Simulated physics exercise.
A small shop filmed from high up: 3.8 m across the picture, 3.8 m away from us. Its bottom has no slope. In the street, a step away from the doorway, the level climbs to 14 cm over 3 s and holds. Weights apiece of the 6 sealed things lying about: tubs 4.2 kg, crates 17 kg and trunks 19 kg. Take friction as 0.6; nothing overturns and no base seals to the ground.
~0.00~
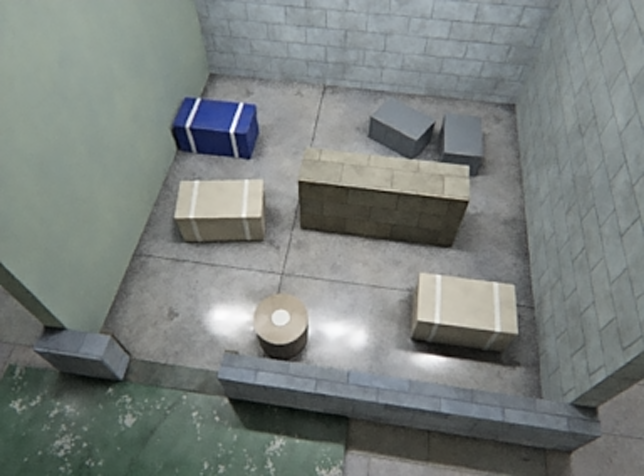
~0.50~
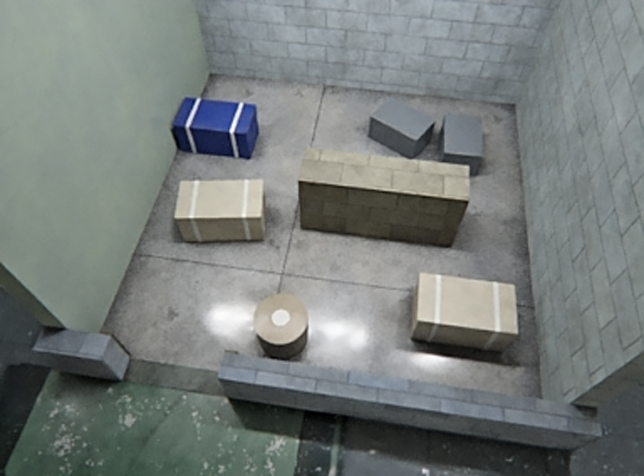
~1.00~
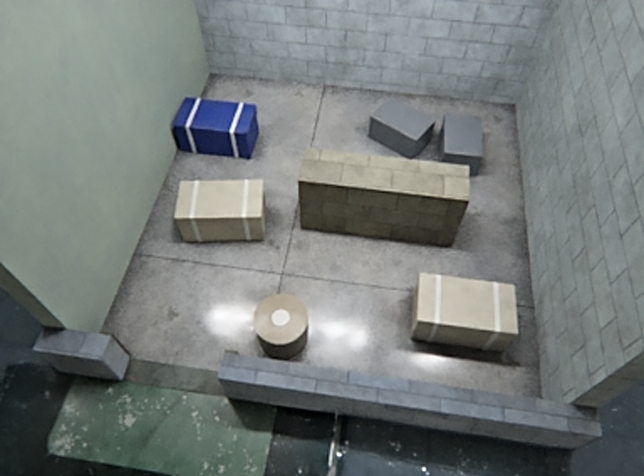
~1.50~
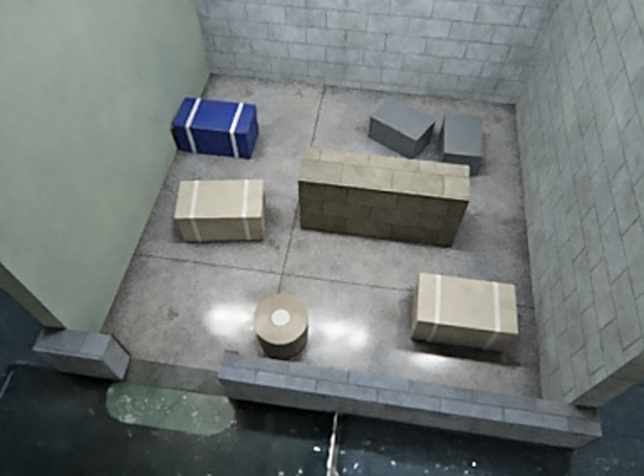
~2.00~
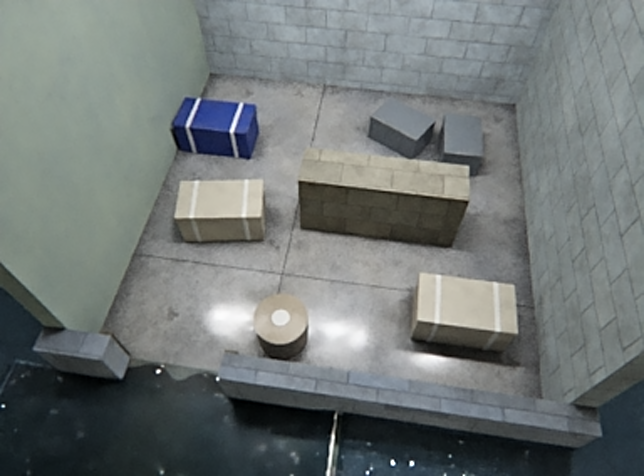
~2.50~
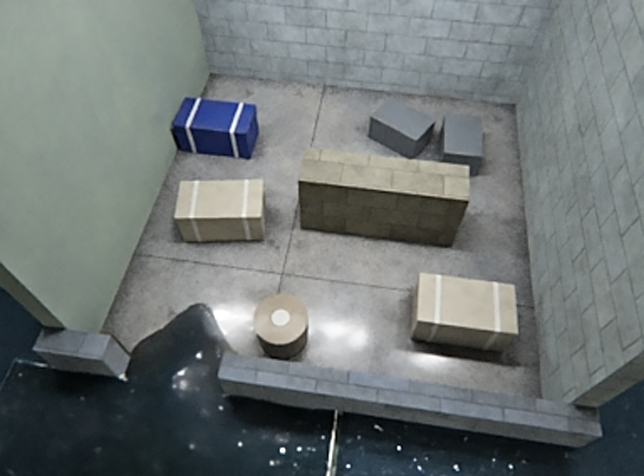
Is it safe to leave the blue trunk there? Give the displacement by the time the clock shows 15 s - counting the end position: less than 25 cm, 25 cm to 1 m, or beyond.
Blue trunk gets carried off.
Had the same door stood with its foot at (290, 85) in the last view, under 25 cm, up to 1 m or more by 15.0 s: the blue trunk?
In that case the blue trunk gets carried off.
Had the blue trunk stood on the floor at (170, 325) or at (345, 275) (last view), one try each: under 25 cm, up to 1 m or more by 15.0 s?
In turn: It ends far away; it holds its place.
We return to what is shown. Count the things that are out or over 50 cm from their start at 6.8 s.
1 of them.
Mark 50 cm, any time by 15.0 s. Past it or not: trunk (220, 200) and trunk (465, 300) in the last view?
In that order: Over, less.
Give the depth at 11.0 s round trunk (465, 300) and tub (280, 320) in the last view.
Roughly 3 and 3 cm.
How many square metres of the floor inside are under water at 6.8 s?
Roughly 9.0 m2.
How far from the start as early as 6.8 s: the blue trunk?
Roughly 30 cm by then.
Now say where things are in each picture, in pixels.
The first frame shows the blue trunk at (215, 115) rests on the ground; water covers 0.0 m2; 0 of 6 have shifted.
The second frame shows the blue trunk at (215, 115) rests on the ground; 0.0 m2 under water; 0 of 6 have shifted.
The third frame shows the blue trunk at (215, 115) rests on the ground; water covers 0.0 m2; 0 of 6 have shifted.
The fourth frame shows the blue trunk at (215, 115), on the bottom; 0.0 m2 under water; 0 of 6 have shifted.
The fifth frame shows the blue trunk at (215, 115) rests on the ground; 0.0 m2 under water; 0 of 6 have shifted.
The sixth frame shows the blue trunk at (215, 115) rests on the ground; water covers 0.3 m2; 0 of 6 have shifted.
After 3.5 s the blue trunk is near (215, 115), 0.0 m from its start, aground; 0 afloat.
After 6.8 s the blue trunk is near (228, 99), 0.3 m from its start, aground; 0 afloat.
After 11.0 s the blue trunk is near (296, 74), 1.1 m from its start, afloat; 3 afloat.
After 15.0 s the blue trunk is near (372, 80), 1.8 m from its start, afloat; 6 afloat.
